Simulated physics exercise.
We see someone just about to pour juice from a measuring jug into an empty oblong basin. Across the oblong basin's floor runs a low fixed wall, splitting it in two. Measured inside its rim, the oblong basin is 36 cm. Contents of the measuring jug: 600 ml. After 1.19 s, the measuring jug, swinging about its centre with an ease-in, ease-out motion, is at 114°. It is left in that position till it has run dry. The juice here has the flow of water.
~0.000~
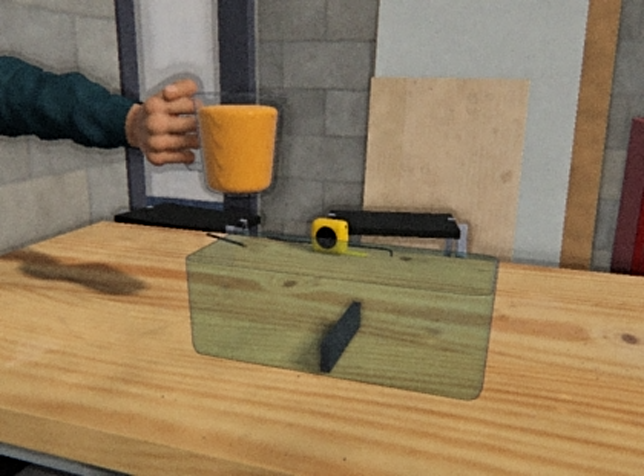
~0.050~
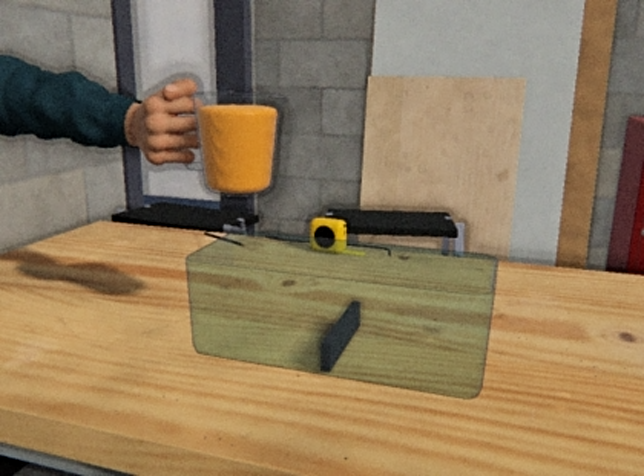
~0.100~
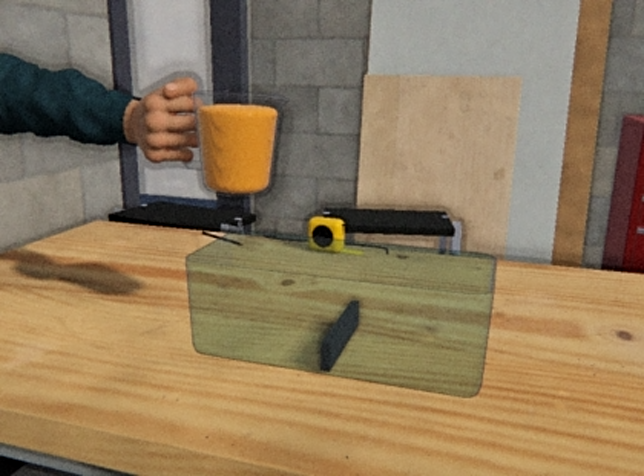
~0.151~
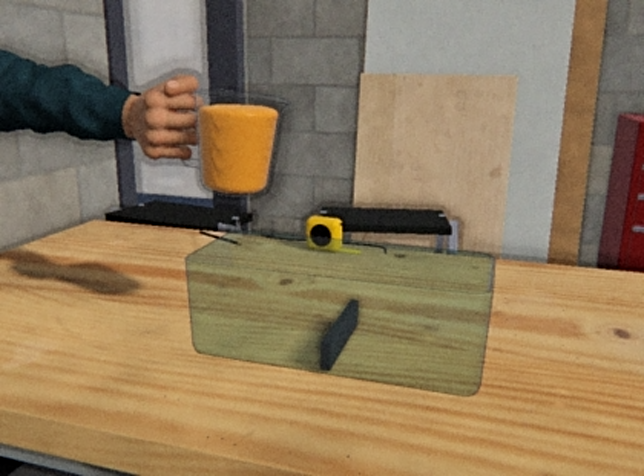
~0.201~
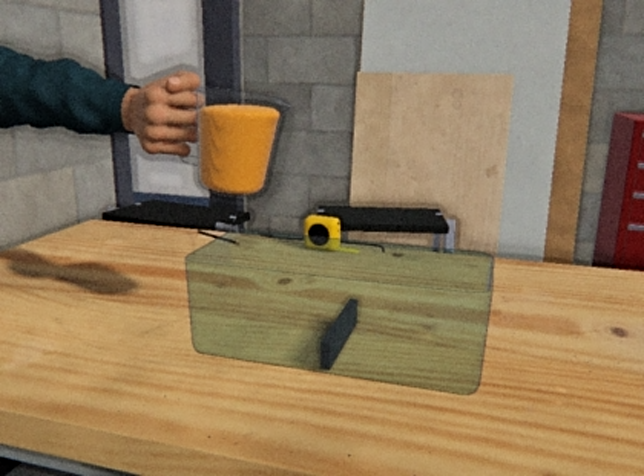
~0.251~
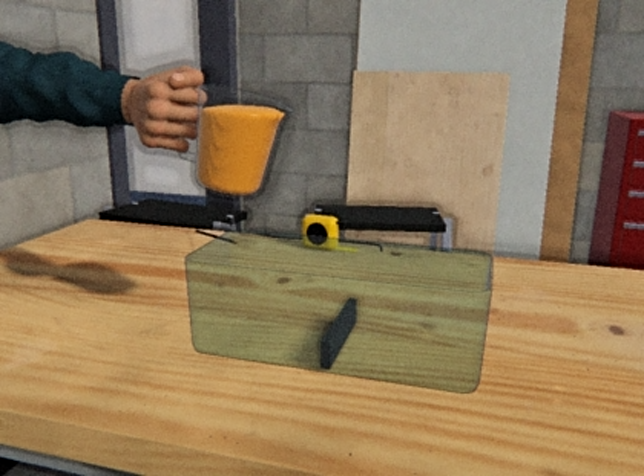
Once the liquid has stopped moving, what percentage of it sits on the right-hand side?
About 49 per cent.
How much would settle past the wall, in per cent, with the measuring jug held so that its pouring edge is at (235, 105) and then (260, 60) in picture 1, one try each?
About 5 %, then about 15 %.
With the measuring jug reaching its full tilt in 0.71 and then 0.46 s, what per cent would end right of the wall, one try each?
Around 30 per cent first, around 25 per cent next.
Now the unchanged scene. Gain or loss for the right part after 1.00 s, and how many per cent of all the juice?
A gain, roughly 5 percent.
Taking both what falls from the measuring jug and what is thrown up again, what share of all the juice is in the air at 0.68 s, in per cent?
My guess is roughly 18 %.
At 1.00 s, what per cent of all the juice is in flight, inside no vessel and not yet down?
Near 16 per cent, I'd say.
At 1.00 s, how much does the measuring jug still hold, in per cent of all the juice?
Around 14 in a hundred is still there.
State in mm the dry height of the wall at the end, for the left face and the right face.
Left 26 mm, right 26 mm.
After 0.68 s the tilt is 70° and 74 per cent is still to pour, 1 is left of the wall and 7 right of it.
After 1.00 s the tilt is 107° and 15 per cent is still to pour, 26 is left of the wall and 44 right of it.
After 1.33 s the tilt is 114° and 0 per cent is still to pour, 51 is left of the wall and 48 right of it.
After 1.69 s the tilt is 114° and 0 per cent is still to pour, 50 is left of the wall and 49 right of it.
In the end 50 per cent lies left of the wall, 49 right of it and 1 outside.
